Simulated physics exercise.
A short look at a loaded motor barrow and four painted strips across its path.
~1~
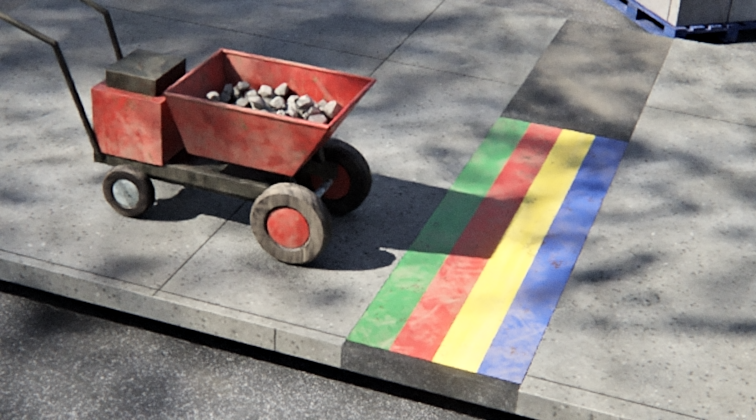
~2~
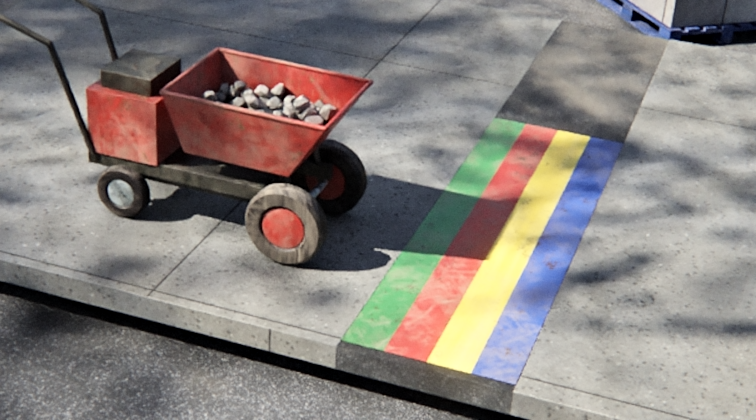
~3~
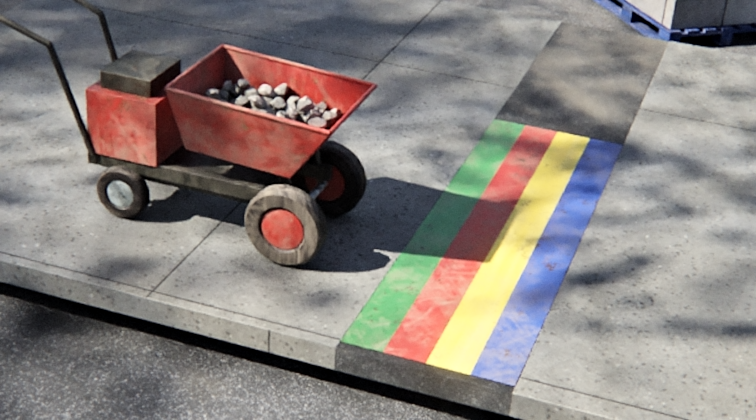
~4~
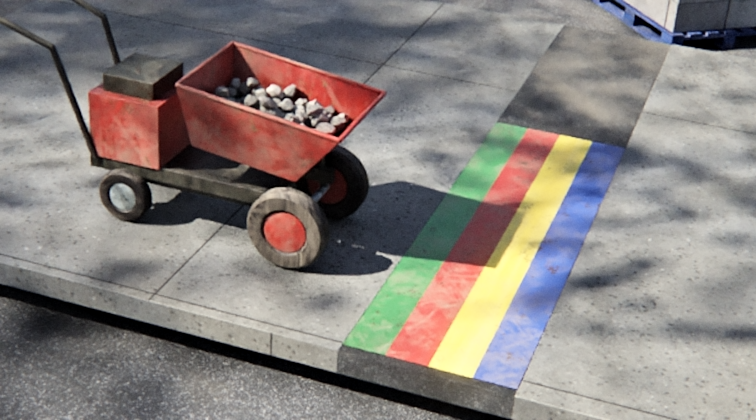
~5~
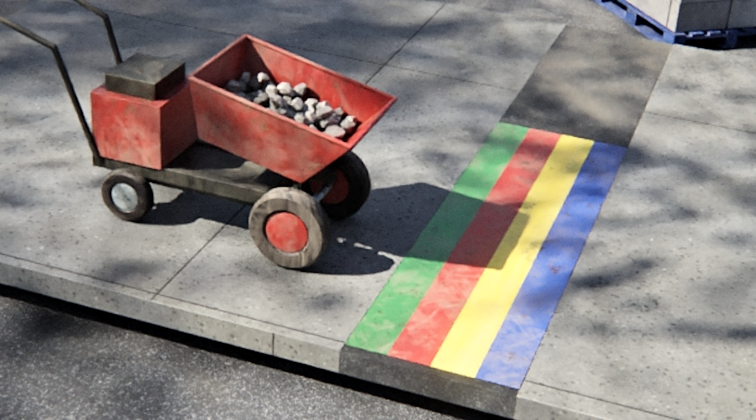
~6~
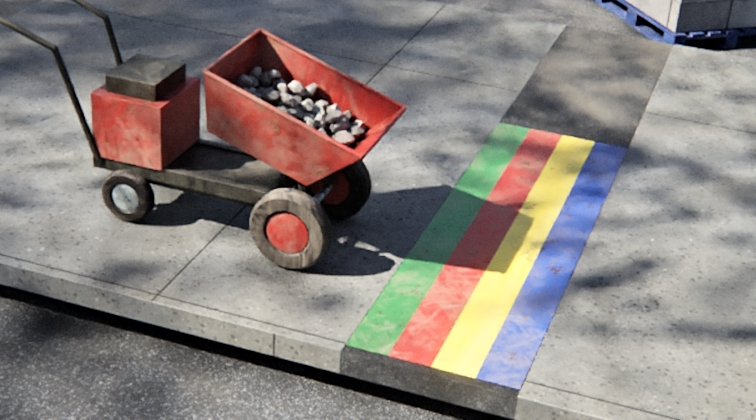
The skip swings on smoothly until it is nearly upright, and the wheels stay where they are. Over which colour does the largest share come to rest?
The red one gets the largest share.
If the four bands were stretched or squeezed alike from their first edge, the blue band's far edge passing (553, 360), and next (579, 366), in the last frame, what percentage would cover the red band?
Roughly 30 per cent, and 30 per cent.
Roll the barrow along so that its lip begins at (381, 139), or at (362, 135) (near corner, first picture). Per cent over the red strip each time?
In turn 10 and 20 in a hundred.
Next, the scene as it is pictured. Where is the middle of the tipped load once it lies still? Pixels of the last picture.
Roughly at (462, 271).
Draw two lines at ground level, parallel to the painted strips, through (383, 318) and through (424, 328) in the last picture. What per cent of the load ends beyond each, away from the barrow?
The first gives 70 %, the second 40 %.
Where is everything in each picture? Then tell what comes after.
The first picture shows lip of the skip near (329, 128), level; top of the load near (268, 113), broken stones; green strip near (390, 310); red strip near (432, 320); yellow strip near (474, 330); blue strip near (516, 341).
The second picture shows lip of the skip near (325, 129), level; top of the load near (264, 113).
The third picture shows lip of the skip near (330, 133), tipped barely; top of the load near (258, 101).
The fourth picture shows lip of the skip near (340, 141), tipped a little; top of the load near (252, 105).
The fifth picture shows lip of the skip near (351, 148), tipped a little; top of the load near (262, 102).
The sixth picture shows lip of the skip near (362, 157), tipped clearly; top of the load near (256, 98); green strip near (390, 315); red strip near (431, 325); yellow strip near (473, 336); blue strip near (515, 346).
Shortly afterwards, skip tipped steeply; the whole lot in the skip.
Next, skip tipped right over; the bulk in the skip; a little over the green strip; a little over the red strip; only a few over the yellow strip.
Some moments later, skip tipped right over; near a quarter in the skip; near a quarter over the green strip; near a third over the red strip; near a quarter over the yellow strip; a little over the blue strip.
In the end, skip tipped right over; near a quarter in the skip; near a quarter over the green strip; near a third over the red strip; near a quarter over the yellow strip; a little over the blue strip.
